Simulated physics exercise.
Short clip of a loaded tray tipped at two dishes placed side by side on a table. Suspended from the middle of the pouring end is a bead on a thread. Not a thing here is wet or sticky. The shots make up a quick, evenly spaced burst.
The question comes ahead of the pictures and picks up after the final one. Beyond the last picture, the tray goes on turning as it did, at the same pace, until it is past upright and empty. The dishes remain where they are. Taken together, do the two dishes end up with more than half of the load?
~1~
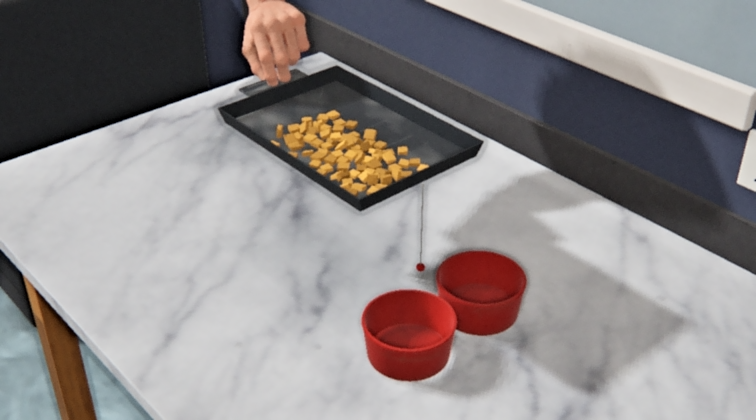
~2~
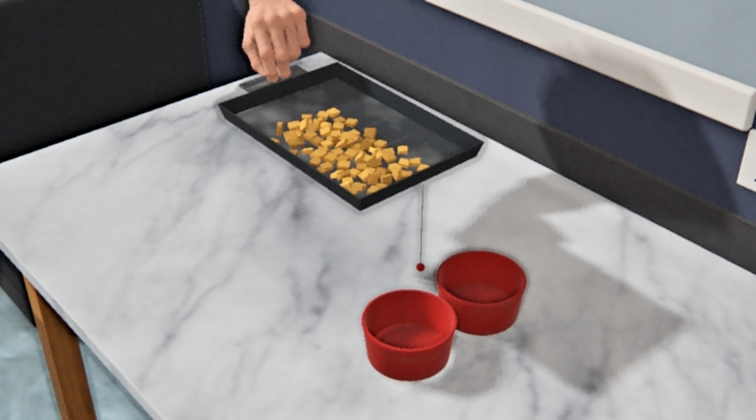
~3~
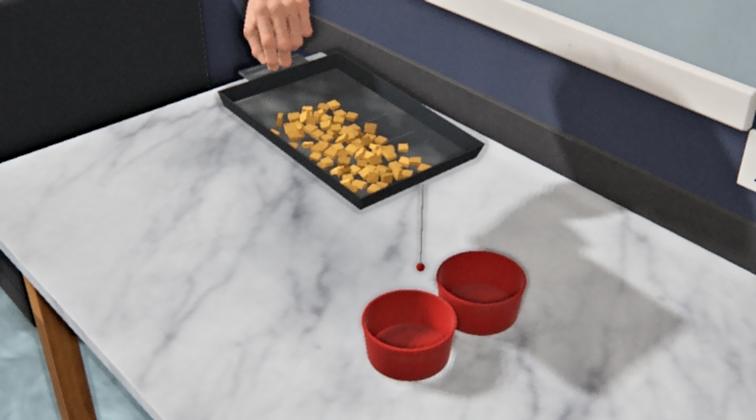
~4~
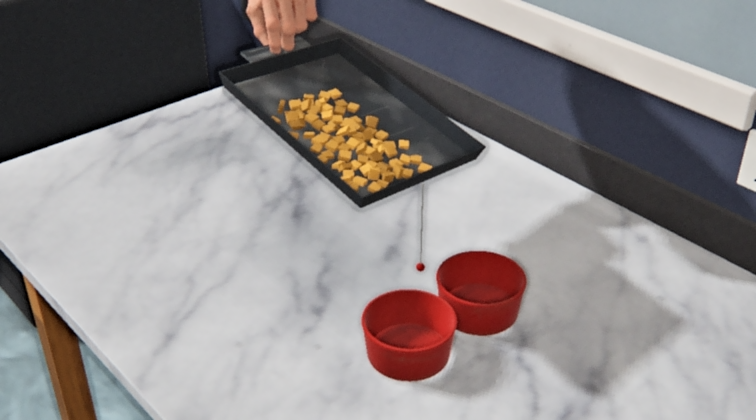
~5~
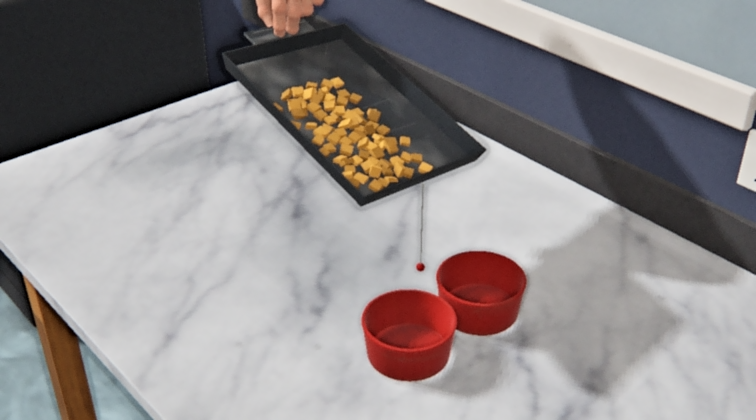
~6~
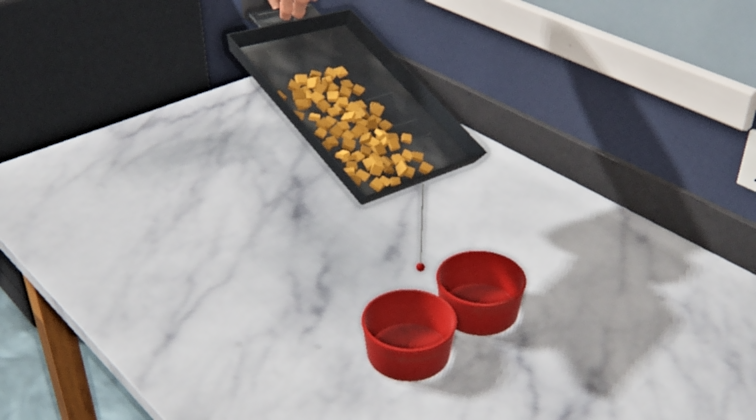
Yes.
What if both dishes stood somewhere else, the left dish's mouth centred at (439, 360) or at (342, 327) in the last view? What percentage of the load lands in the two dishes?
0 and 10 in a hundred.
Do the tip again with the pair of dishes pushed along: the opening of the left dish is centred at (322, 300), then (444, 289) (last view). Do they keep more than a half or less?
Well, not up to half at the first spot and in excess of half at the second.
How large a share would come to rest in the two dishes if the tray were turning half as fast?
That comes out at roughly 90 per cent.
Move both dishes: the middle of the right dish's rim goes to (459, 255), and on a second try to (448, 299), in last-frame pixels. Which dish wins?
At the first place the dish on the right, at the second the right-hand dish.
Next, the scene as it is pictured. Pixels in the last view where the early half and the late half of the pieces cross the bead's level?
(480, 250), then (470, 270).
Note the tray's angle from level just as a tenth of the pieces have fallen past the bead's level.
Around 80° of tilt.
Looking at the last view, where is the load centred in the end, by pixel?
Once it all stops, the middle lies near (482, 303).
Soon after the last picture, tray tipped steeply; all on the tray.
A little later, tray tipped past a quarter turn; about two thirds on the tray; a stray few in the left dish; about a quarter in the right dish; a stray few outside both; a small part in the air.
Later still, tray tipped past a quarter turn; a small part in the left dish; about two thirds in the right dish; about a quarter outside both.
At rest, tray tipped past a quarter turn; a small part in the left dish; about two thirds in the right dish; about a quarter outside both.
